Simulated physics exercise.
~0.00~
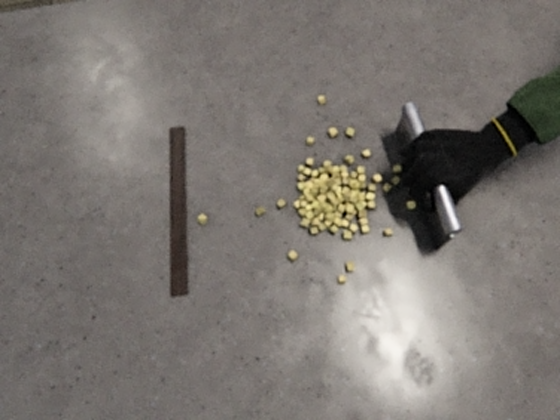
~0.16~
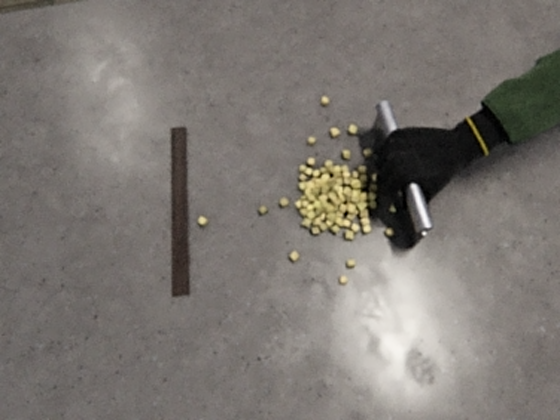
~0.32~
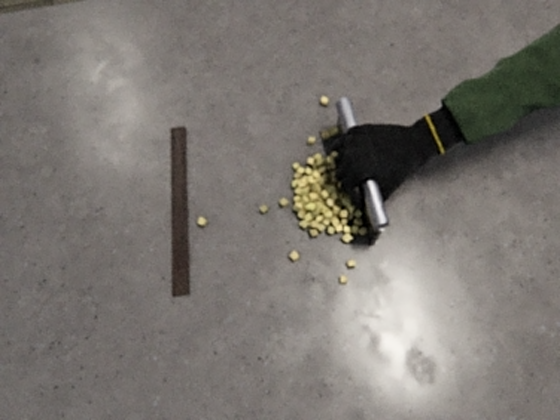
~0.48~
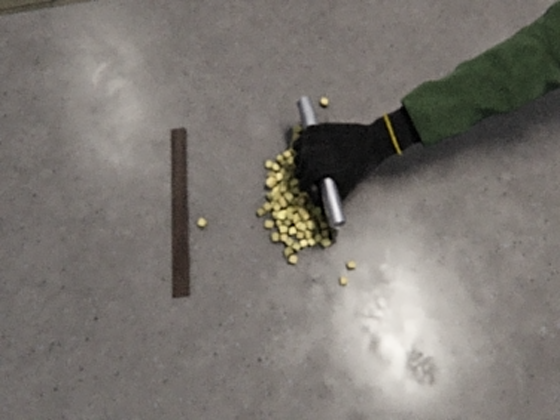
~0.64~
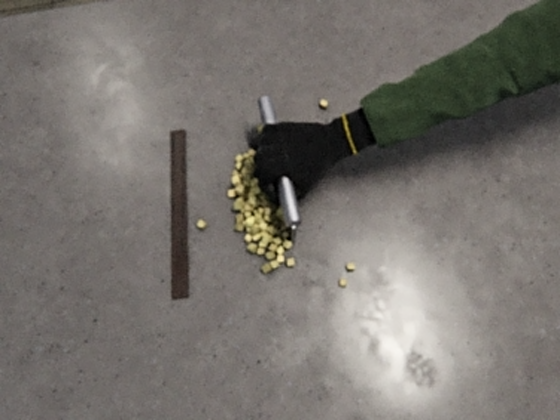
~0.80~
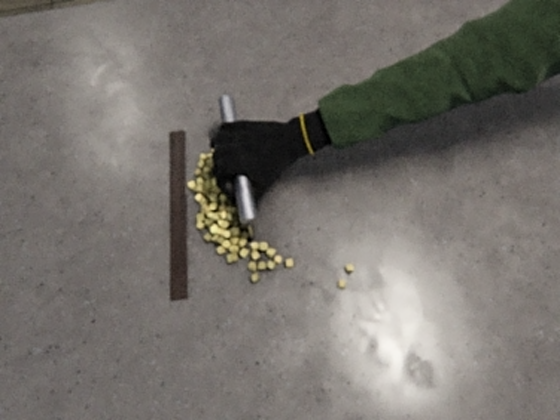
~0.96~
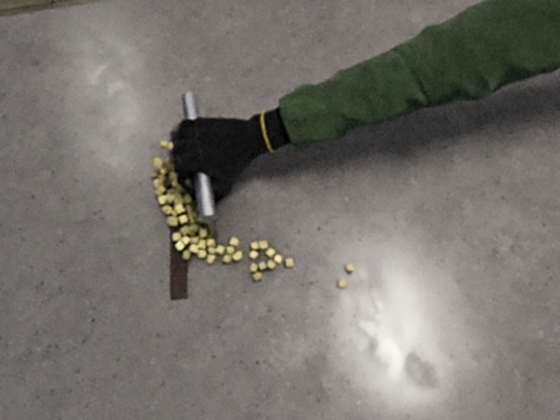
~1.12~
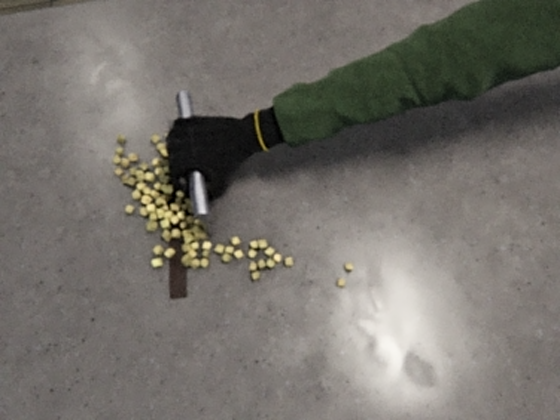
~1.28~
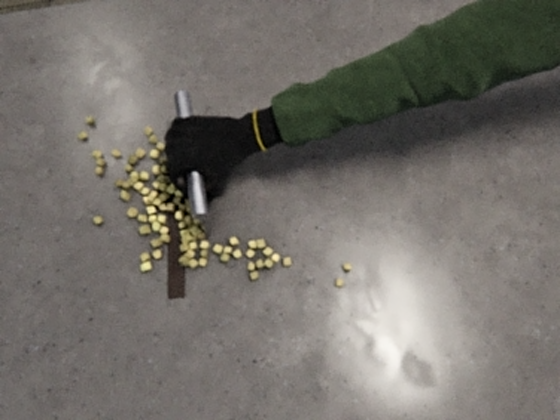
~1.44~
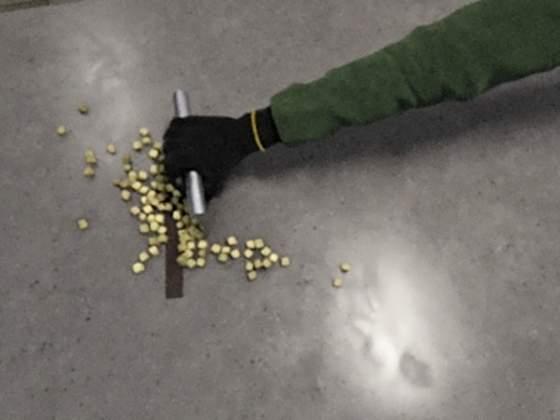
A black-gloved hand in a green sleeve, its cuff edged with yellow, grips a scraper with a silvery bar at the right of a grey concrete floor, seen from above. A loose heap of small yellow potato cubes sits near the middle, with a dark, narrow strip lying upright to its left. The hand slides the scraper steadily left into the heap, bunching the cubes and leaving a few behind. The cubes reach the strip and spill over it as the scraper halts there. Several scatter farther left, and the rest settle around the strip and trail to its right.
